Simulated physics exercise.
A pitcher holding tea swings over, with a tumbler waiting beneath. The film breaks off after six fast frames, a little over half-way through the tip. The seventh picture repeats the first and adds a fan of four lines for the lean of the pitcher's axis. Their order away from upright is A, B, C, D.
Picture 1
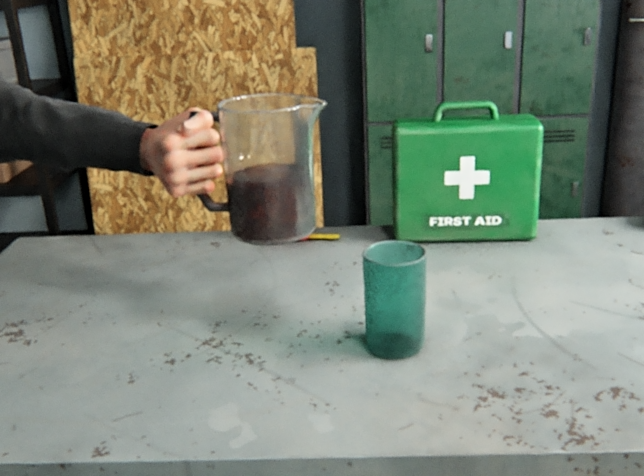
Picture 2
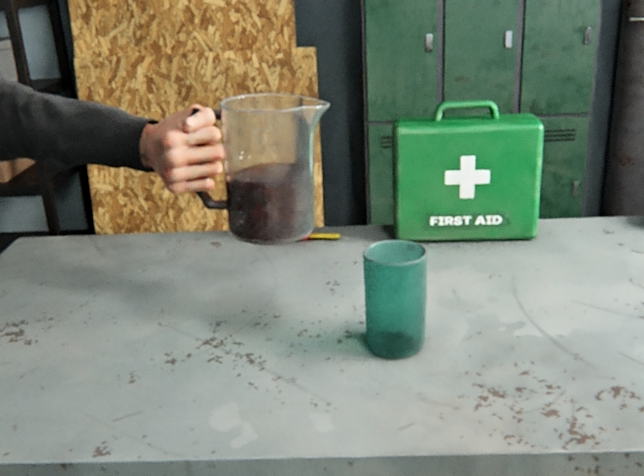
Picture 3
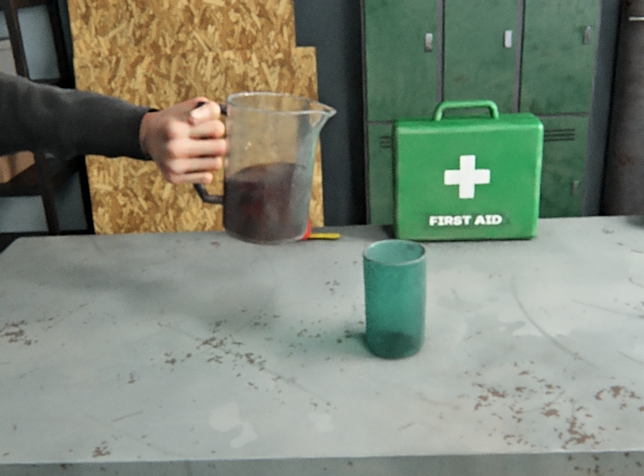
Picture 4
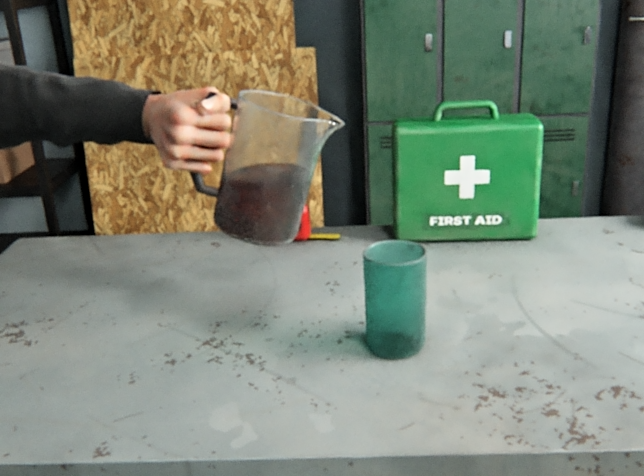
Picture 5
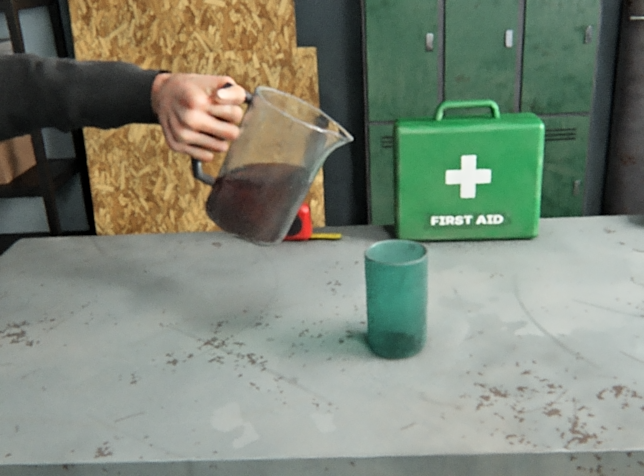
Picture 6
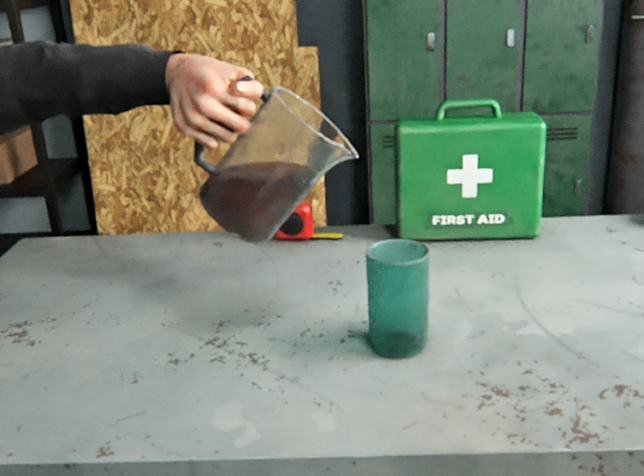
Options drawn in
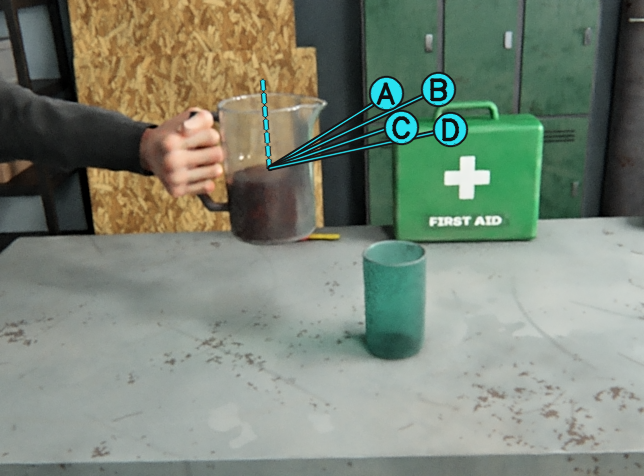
To begin with, a hand at the left holds a clear pitcher of dark liquid nearly upright above a gray table, near a teal tumbler and a green first aid case. The hand then tilts the pitcher steadily to the right, its spout lowering as a red tape measure comes into view behind it.
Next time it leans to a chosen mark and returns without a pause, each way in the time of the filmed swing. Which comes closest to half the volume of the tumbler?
Best: D.
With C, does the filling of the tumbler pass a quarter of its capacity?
Yes, clearly.
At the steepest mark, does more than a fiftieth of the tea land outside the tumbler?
No.
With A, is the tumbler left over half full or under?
Under half.
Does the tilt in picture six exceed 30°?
Yes, it does.
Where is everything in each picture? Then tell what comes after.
The first frame shows upright, lip at (325, 103); rim of the tumbler round (394, 252); nothing has left yet.
The second frame shows tipped about 2°, lip at (328, 105); nothing has left yet.
The third frame shows tipped about 8°, lip at (334, 111); nothing has left yet.
The fourth frame shows tipped about 18°, lip at (343, 123); nothing has left yet.
The fifth frame shows tipped about 29°, lip at (351, 138); nothing has left yet.
The sixth frame shows tipped about 41°, lip at (357, 155); nothing has left yet.
On the marked copy, A at (372, 104); B at (422, 96); C at (384, 129); D at (433, 132).
If A is chosen, the tumbler ends with about 6 % of what it can hold.
If B is chosen, the tumbler ends with about 17 % of what it can hold.
If C is chosen, the tumbler ends with about 32 % of what it can hold.
If D is chosen, the tumbler ends with about 49 % of what it can hold.
